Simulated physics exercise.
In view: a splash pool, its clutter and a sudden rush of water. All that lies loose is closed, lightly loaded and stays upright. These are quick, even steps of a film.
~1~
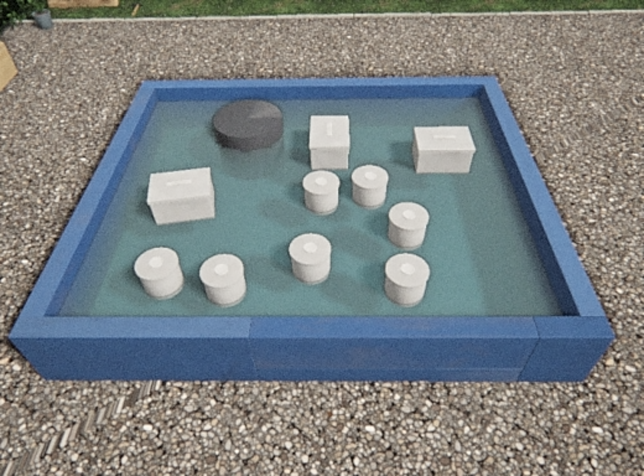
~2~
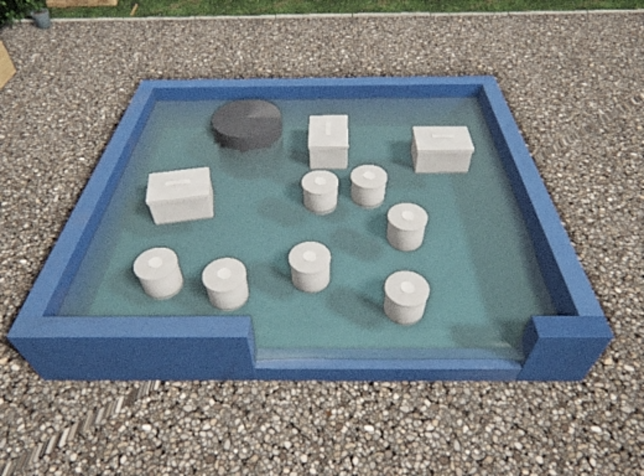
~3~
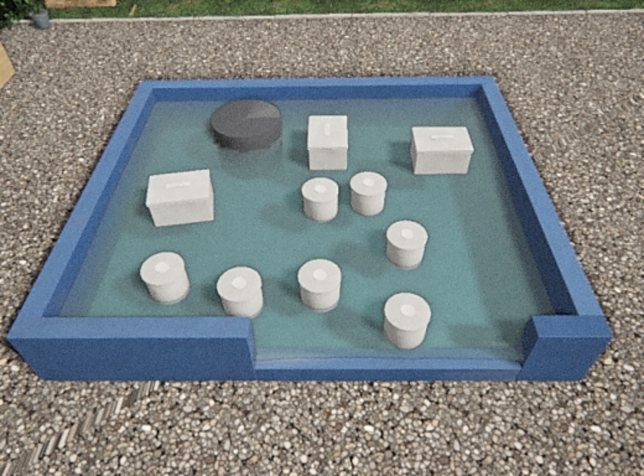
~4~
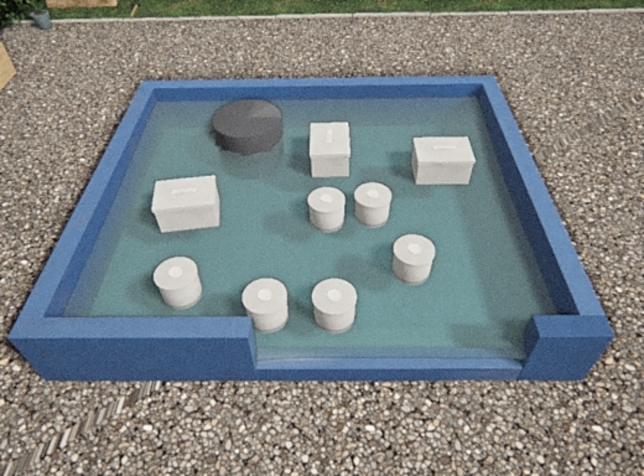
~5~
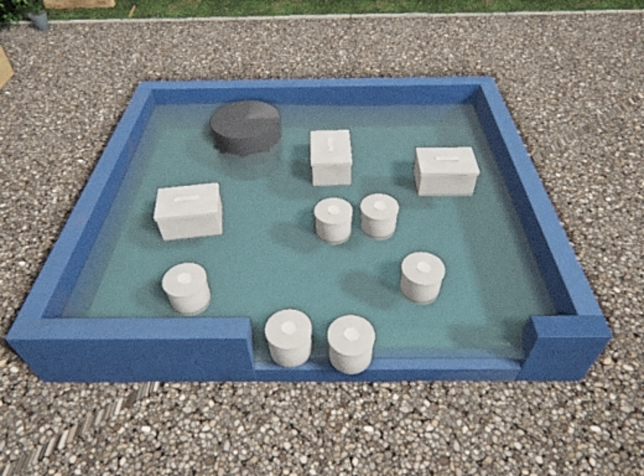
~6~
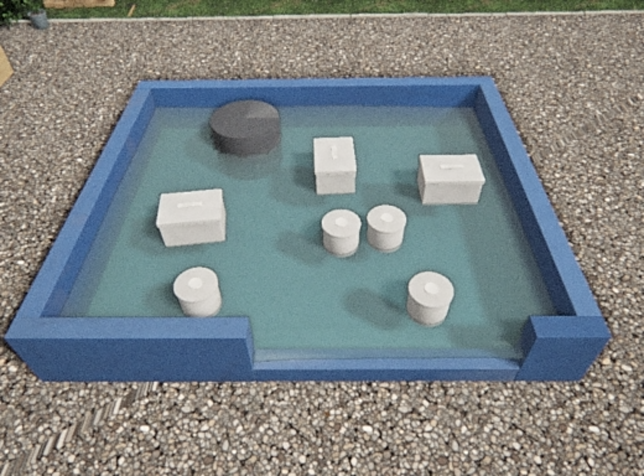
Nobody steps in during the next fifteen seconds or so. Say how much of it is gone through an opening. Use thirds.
It is two thirds or above.
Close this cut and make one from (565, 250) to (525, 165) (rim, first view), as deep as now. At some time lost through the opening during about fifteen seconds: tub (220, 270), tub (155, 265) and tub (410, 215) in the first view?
As listed: Kept in, still in, gone.
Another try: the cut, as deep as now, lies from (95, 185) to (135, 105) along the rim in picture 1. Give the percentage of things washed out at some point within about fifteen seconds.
I make it 40 per cent.
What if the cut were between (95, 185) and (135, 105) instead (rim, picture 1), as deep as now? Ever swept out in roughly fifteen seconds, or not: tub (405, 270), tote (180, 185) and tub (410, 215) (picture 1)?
In that order: Still in, out, left behind.
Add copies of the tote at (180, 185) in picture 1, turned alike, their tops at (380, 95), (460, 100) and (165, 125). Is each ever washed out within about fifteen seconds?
In that order: Still in, no, no.
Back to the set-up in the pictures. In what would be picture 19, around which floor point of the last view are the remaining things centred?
Near (359, 271).
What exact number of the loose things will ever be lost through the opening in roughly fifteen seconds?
I count 8.
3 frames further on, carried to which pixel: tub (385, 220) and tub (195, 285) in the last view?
Around (398, 249) and (246, 301).
A moment on, 4 of 10 are out; 6 afloat.
Next, 7 of 10 are out; 3 afloat.
Later, 7 of 10 are out; 3 afloat.
In the end, 8 of 10 are out; 2 afloat.
